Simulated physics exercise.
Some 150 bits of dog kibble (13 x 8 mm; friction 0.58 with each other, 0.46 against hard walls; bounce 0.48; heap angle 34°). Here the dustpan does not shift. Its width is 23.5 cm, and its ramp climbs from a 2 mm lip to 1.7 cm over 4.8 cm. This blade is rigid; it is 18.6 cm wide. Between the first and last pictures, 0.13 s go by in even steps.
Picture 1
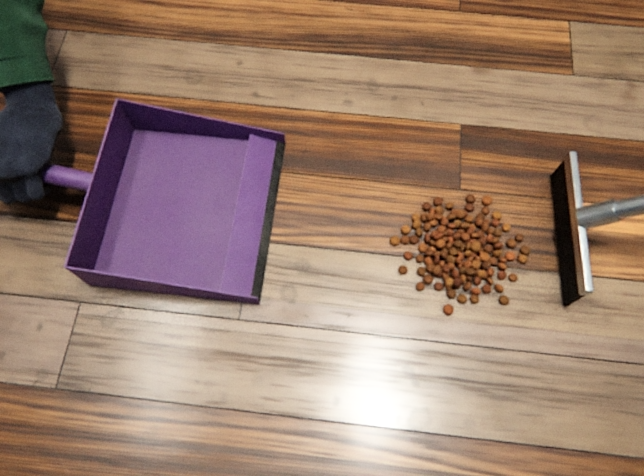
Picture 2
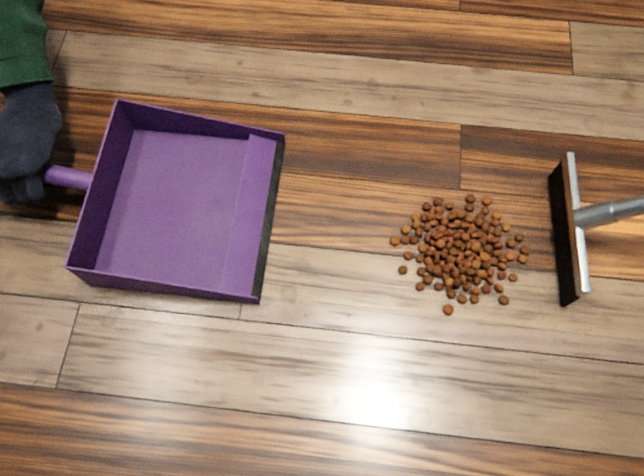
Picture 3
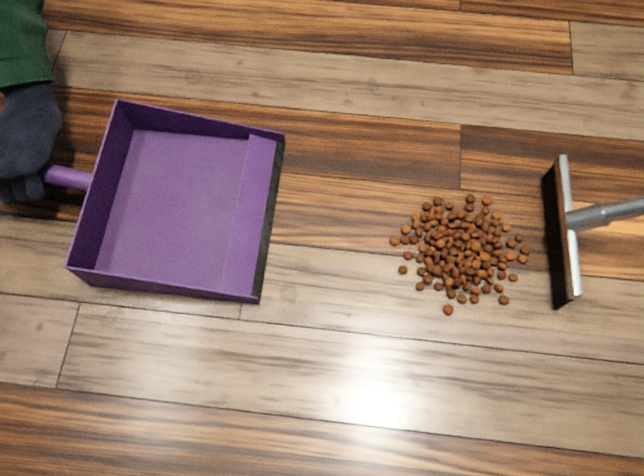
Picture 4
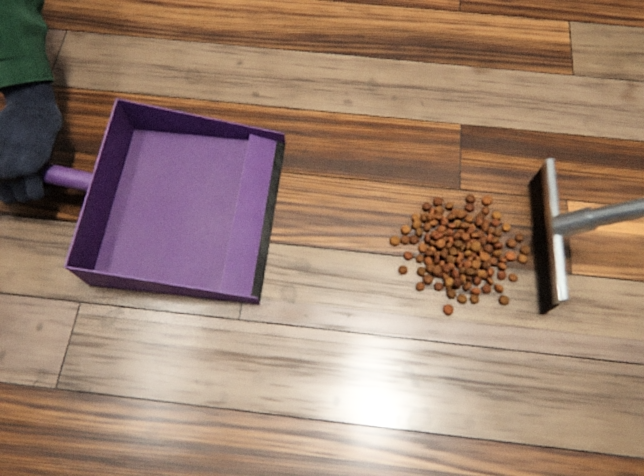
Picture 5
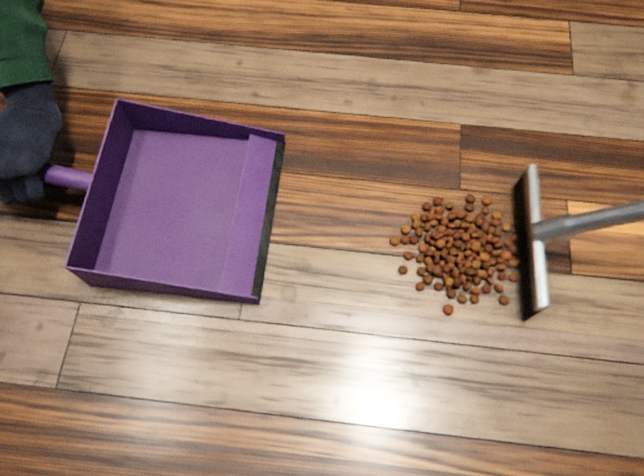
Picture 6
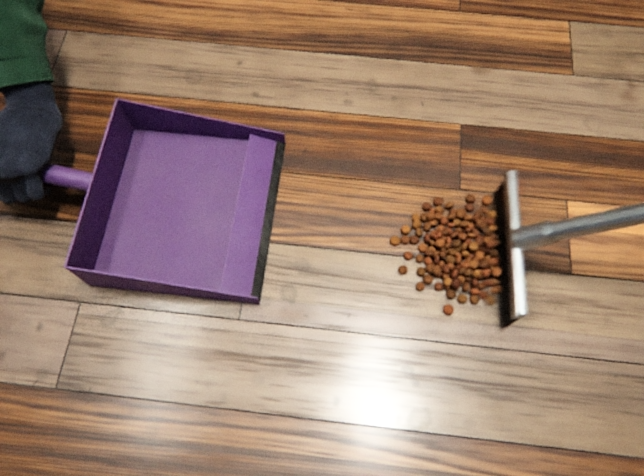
Gloved hand holding a purple dustpan still on a wood floor while a blade slides left, pushing into a pile of kibble.
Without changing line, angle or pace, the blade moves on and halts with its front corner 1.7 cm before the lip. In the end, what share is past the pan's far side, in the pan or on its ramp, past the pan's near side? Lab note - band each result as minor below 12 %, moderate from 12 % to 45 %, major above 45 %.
Result: Far side minor; pan moderate; near side moderate.
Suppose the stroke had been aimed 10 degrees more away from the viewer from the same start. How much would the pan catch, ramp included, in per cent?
I'd expect close to 45 percent.
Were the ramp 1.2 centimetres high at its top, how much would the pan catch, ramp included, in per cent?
With that ramp, near 25 per cent.
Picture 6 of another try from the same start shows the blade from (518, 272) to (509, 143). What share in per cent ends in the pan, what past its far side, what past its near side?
Per cent by place - pan 30, far side 5, near side 0.
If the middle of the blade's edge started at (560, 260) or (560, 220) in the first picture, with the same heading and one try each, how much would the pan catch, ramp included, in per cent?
The two tries give about 10 % and about 30 %.
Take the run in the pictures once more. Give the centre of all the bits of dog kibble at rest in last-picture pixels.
Estimated resting centre: Around (253, 281).
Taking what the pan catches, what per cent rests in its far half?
Roughly 0 percent.
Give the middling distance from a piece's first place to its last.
Some 28 cm.
Then, 0.14 s after the last picture, middle of the blade 15 cm from the lip; 0 % over the lip, far side 0 %, near side 15 %.
Then, 0.24 s after the last picture, middle of the blade 5 cm from the lip; 0 % over the lip, far side 0 %, near side 30 %.
Then, 0.47 s after the last picture, middle of the blade 2 cm from the lip; 25 % over the lip, far side 0 %, near side 35 %.
In the end, far side 0 %, pan 25 %, near side 35 %, in front of the lip or behind the blade 40 %.
